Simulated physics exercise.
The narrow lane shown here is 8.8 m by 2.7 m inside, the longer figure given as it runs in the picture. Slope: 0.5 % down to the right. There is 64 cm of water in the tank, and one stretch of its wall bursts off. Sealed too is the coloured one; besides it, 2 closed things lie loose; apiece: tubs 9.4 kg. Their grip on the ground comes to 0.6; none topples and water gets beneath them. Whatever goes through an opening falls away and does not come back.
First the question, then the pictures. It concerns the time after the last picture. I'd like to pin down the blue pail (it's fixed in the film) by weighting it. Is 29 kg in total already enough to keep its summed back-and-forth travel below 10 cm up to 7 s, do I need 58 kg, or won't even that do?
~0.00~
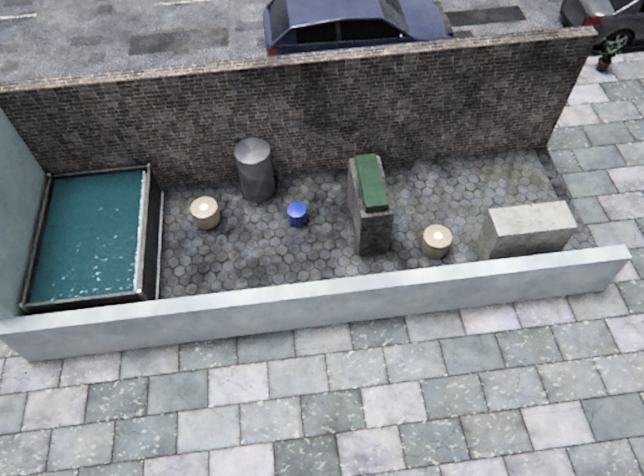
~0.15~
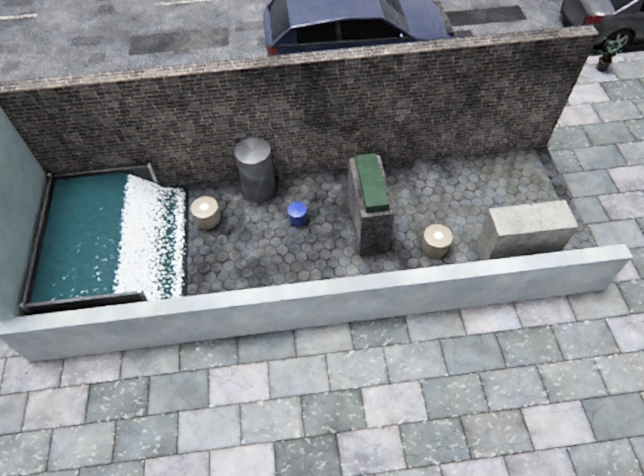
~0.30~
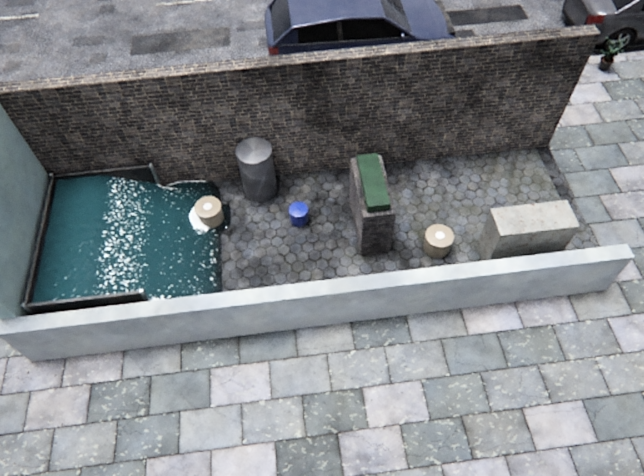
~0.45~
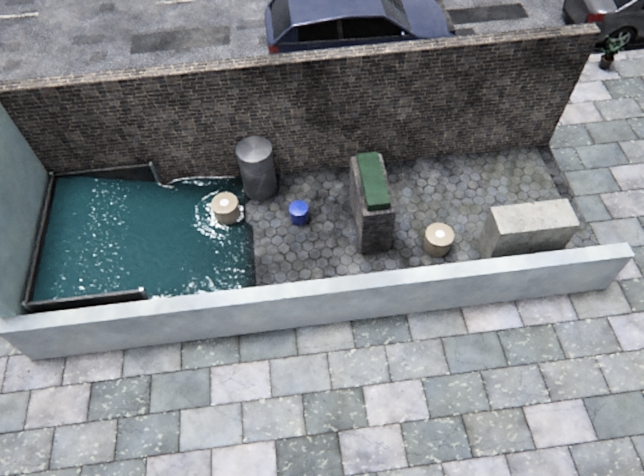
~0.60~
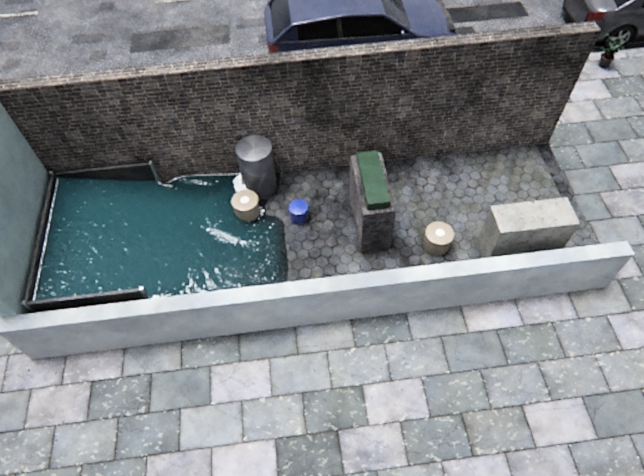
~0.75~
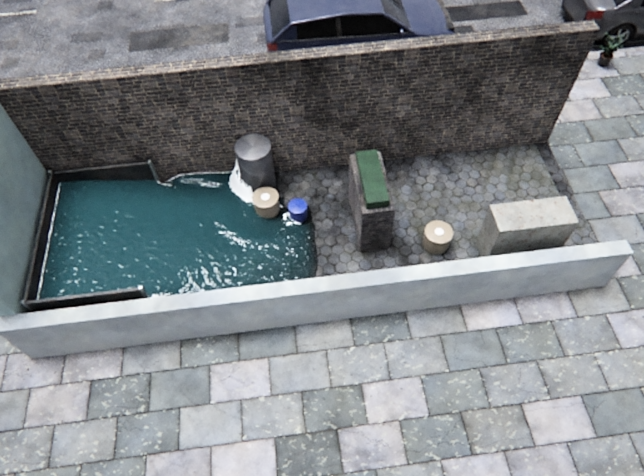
You need the heavier total.
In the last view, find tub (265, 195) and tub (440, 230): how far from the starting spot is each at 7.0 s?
In order: 350 cm, then gone out.
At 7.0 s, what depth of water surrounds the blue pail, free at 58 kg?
Something like 9 centimetres.
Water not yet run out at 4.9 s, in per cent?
Close to 84 in a hundred parts remain.
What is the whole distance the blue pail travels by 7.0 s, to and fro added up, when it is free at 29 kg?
Total path: Approx. 120 cm.
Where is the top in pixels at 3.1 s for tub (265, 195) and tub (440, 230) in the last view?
I'd say close to (378, 170) and close to (461, 160).
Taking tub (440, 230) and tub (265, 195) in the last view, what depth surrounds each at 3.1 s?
About 11 and 6 cm.
After 1.4 s the blue pail would be 34 cm from its start with 29 kg and 1 cm from its start with 58 kg; 17 cm of water round it then.
After 3.1 s the blue pail would be 80 cm from its start with 29 kg and 1 cm from its start with 58 kg; 11 cm of water round it then.
After 4.9 s the blue pail would be 80 cm from its start with 29 kg and 1 cm from its start with 58 kg; 13 cm of water round it then.
After 7.0 s the blue pail would be 80 cm from its start with 29 kg and 1 cm from its start with 58 kg; 9 cm of water round it then.
